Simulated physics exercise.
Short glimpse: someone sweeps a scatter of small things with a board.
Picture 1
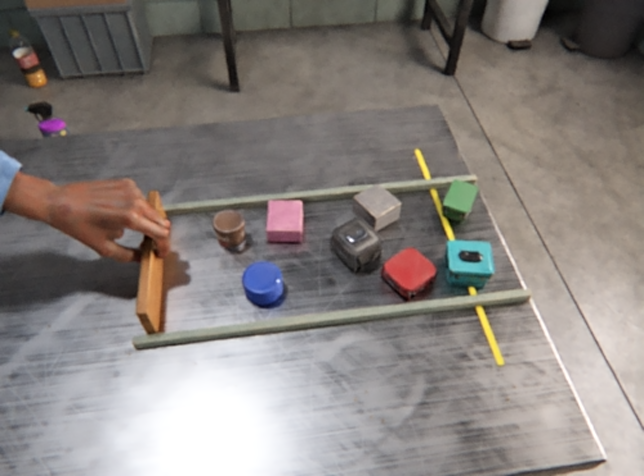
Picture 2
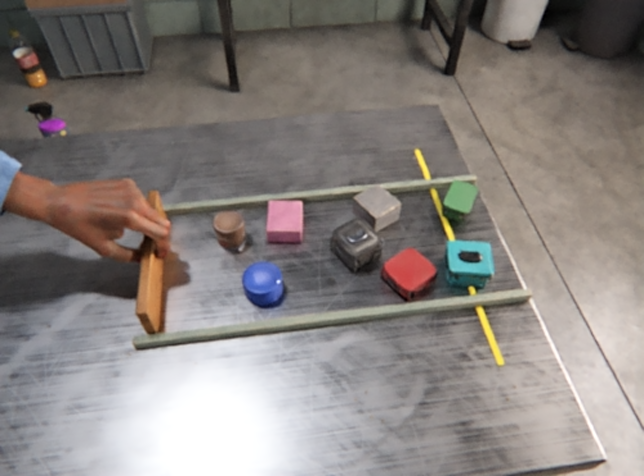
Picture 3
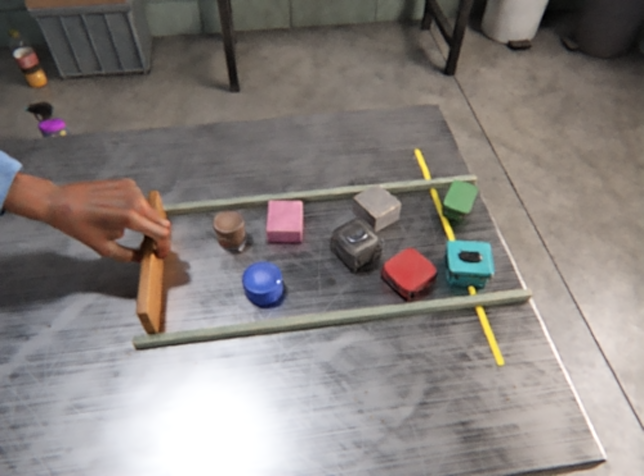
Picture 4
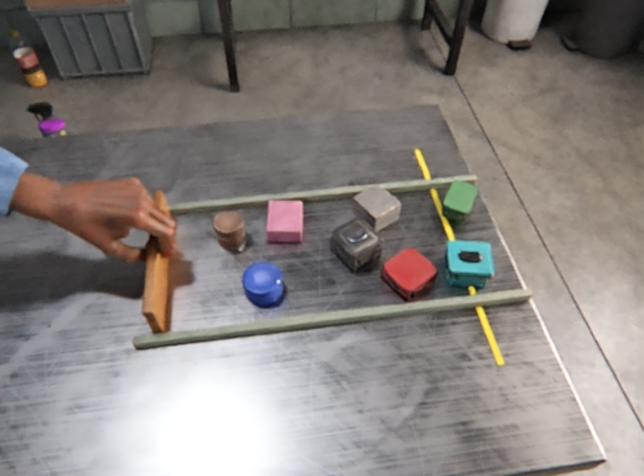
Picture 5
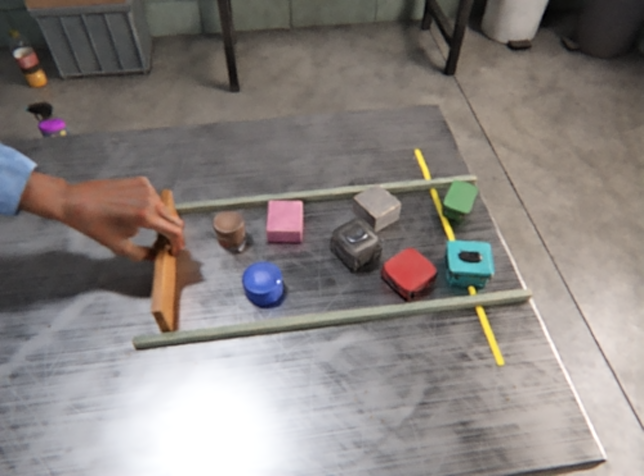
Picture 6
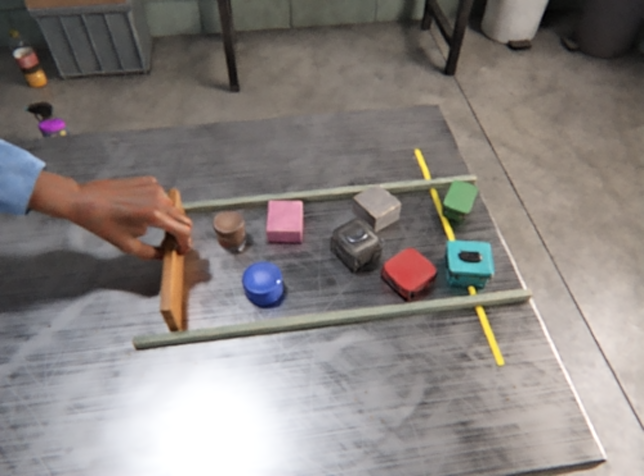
A hand held a wooden board upright at the left of some small colorful objects between two rails on a dark table, then slid it slightly right while the objects stayed still.
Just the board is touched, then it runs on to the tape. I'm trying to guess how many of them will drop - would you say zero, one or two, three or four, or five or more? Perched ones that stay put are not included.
I'd say three or four.
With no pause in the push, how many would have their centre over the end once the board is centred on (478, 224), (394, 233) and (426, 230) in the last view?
5, 0 and 2.
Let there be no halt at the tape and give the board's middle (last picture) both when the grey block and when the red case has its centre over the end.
Approx. (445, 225) / approx. (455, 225) for the other.
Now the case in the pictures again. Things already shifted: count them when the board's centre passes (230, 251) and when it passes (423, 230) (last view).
By the first moment it's 1, by the second it's 8.
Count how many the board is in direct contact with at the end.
I count 3 of them.
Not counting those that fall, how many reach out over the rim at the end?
The total here is 2.
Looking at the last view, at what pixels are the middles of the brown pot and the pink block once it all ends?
Final positions: Near (462, 213); near (456, 194).
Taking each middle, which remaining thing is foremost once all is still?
Red case.
Soon after, none off yet; green case at rest near (459, 202); turquoise case at rest near (468, 264); red case at rest near (408, 274).
At rest, the number that fall off is three or four; fallen, grey block, turquoise case and green case.
